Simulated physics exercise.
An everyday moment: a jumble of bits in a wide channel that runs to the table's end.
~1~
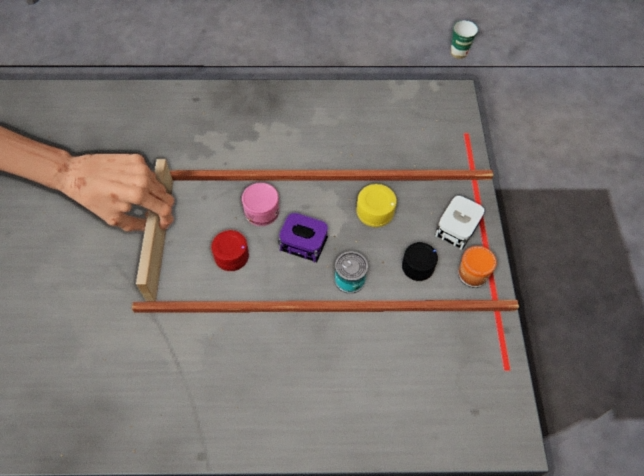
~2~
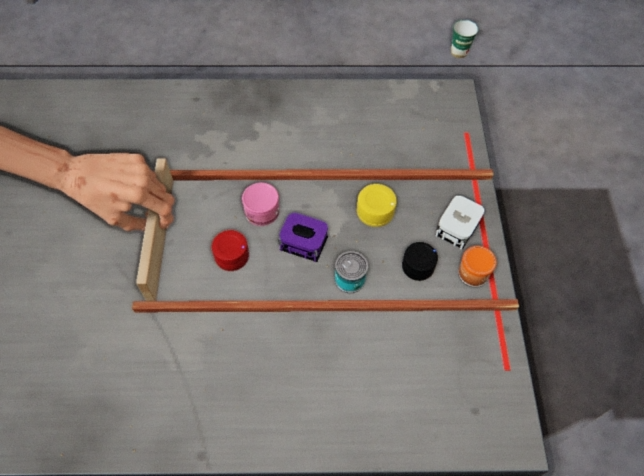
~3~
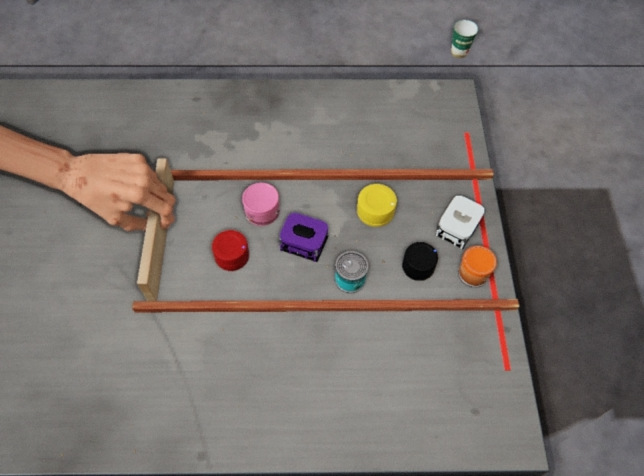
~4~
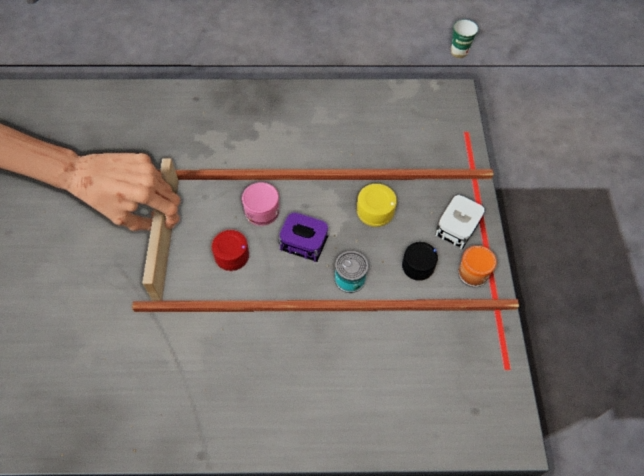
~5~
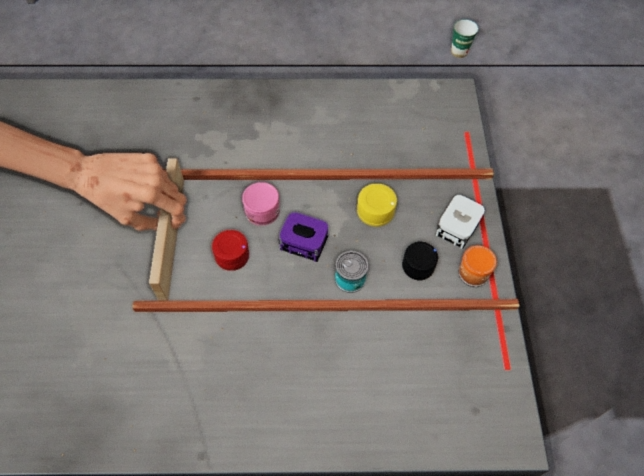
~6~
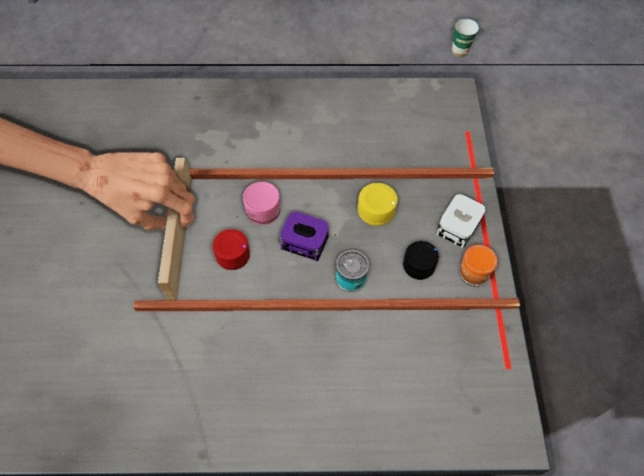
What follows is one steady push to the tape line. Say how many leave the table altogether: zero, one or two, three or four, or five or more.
Here the number that fall off is five or more.
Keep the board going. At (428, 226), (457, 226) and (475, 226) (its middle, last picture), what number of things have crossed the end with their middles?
Past the end: 0, 3 and 4.
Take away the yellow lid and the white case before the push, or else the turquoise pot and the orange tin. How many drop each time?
The counts: 3 and 4.
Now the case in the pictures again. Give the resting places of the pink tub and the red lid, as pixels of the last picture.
About (497, 185), and the other about (509, 251).
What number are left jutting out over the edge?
It comes to 3.
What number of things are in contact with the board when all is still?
In contact: 3.
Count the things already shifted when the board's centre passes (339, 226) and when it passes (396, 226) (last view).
By then 5, and 8.
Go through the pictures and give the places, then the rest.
In the first frame, orange tin (476, 267); white case (460, 222); black lid (420, 262); board (156, 228); tape (485, 238).
In the second frame, white case (460, 222); turquoise pot (351, 273).
In the third frame, black lid (420, 261); purple case (304, 237).
In the fourth frame, orange tin (477, 267); red lid (231, 250).
In the fifth frame, white case (460, 222); board (168, 228).
In the sixth frame, orange tin (477, 266); white case (461, 221); black lid (421, 260); board (177, 227); tape (486, 236).
Early on, none off yet; orange tin at rest near (477, 266); white case at rest near (461, 221); black lid at rest near (421, 260).
A while later, none off yet; orange tin at rest near (477, 266); white case moving near (470, 219); black lid travelled about its own width near (444, 263).
Finally, the number that fall off is five or more; lost, purple case, yellow lid, black lid, white case and orange tin.
